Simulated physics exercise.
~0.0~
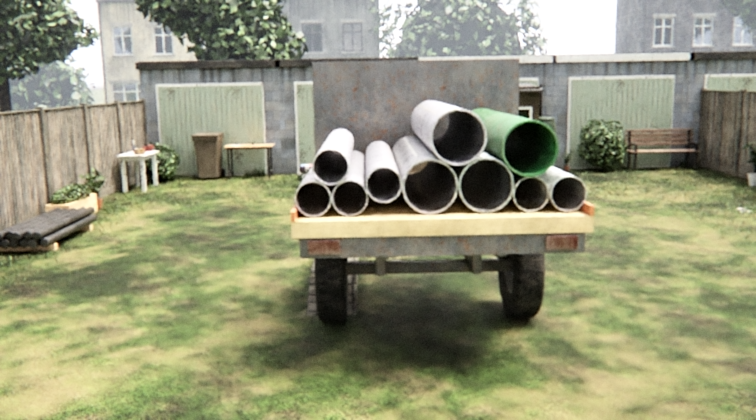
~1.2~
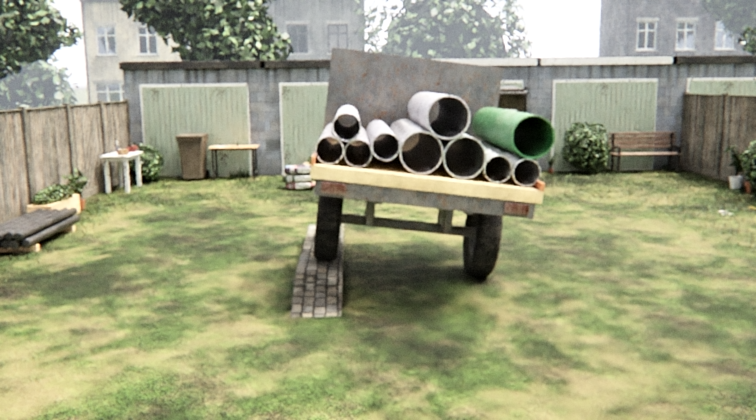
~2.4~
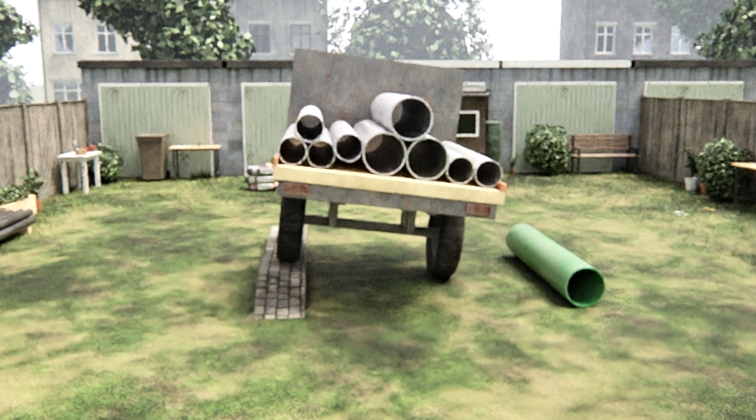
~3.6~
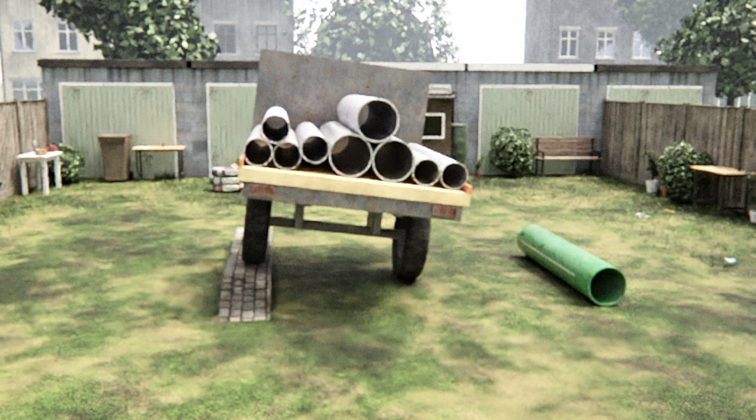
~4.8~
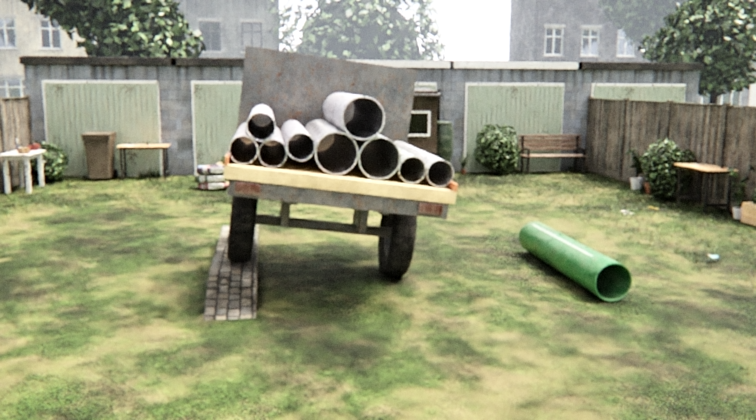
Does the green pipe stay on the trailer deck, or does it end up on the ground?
The green pipe ends up on the ground, lying on the grass to the right of the trailer.
